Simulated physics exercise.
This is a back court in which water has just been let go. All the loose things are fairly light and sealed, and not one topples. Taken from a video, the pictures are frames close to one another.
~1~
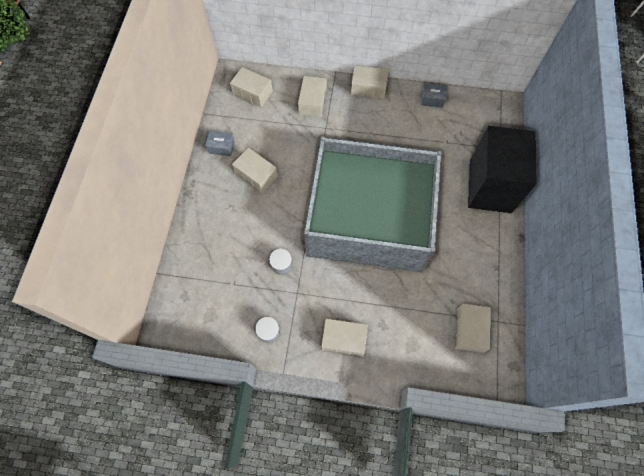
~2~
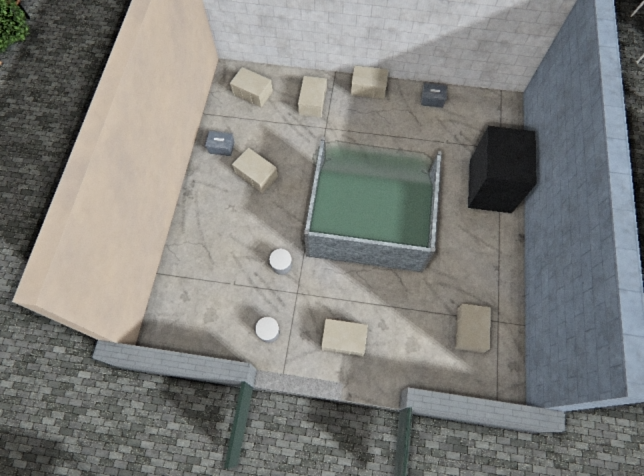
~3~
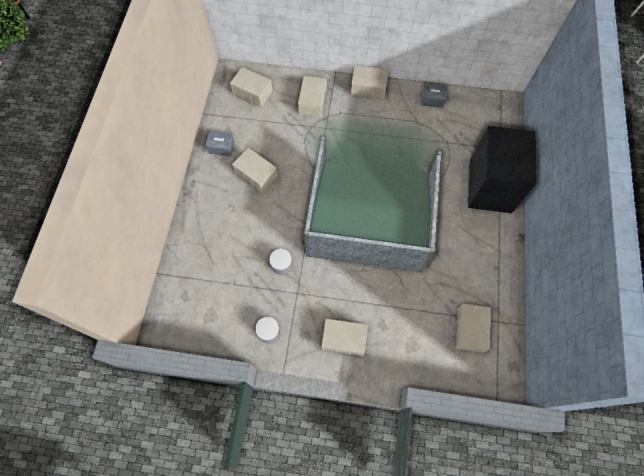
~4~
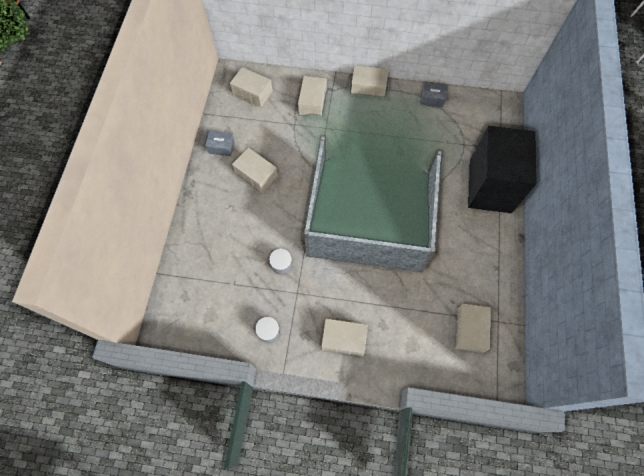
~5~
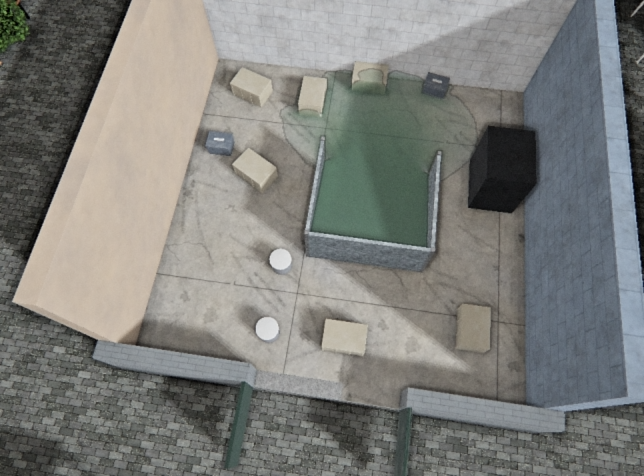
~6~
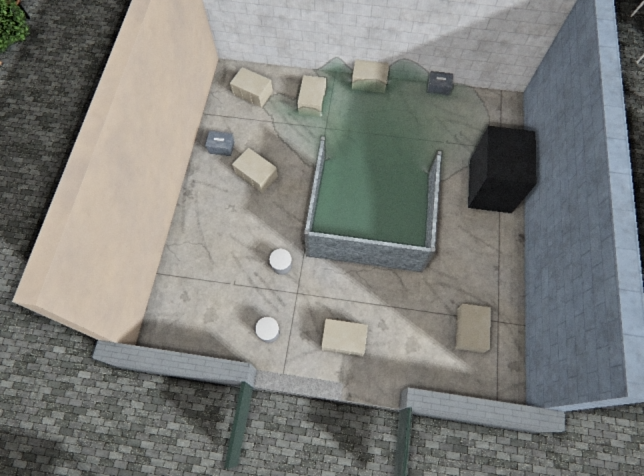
Green water poured out of the back of a stone-walled tank and fanned across the paved court toward the far wall, reaching the pale crates and slightly nudging a small grey tote there.
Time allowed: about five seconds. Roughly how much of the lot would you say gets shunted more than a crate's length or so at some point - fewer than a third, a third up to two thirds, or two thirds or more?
It lands in the middle band.
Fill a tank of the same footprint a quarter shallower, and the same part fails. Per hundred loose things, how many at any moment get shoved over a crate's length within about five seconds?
Roughly 50 in a hundred.
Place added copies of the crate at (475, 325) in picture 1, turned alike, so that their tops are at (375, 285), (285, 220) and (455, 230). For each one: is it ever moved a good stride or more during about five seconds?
Outcome per entry: Stays where it is / stays where it is / stays where it is.
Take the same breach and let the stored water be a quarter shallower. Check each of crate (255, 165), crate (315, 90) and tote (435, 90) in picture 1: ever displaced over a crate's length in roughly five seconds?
Per item, in order: Missed the mark; cleared the mark; cleared the mark.
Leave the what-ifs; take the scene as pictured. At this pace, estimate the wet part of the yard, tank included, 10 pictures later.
About 45 in a hundred.
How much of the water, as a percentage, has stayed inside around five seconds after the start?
It comes to about 100 parts in a hundred.
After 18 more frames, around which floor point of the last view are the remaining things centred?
What remains is centred near (304, 232).
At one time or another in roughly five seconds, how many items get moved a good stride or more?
The count is 5.
A moment on, 0 of 10 are well off their spots; 2 afloat.
Next, 4 of 10 are well off their spots; 3 afloat.
Later, 5 of 10 are well off their spots; 3 afloat.
In the end, 5 of 10 are well off their spots, and 5 have been at some point; 3 afloat.
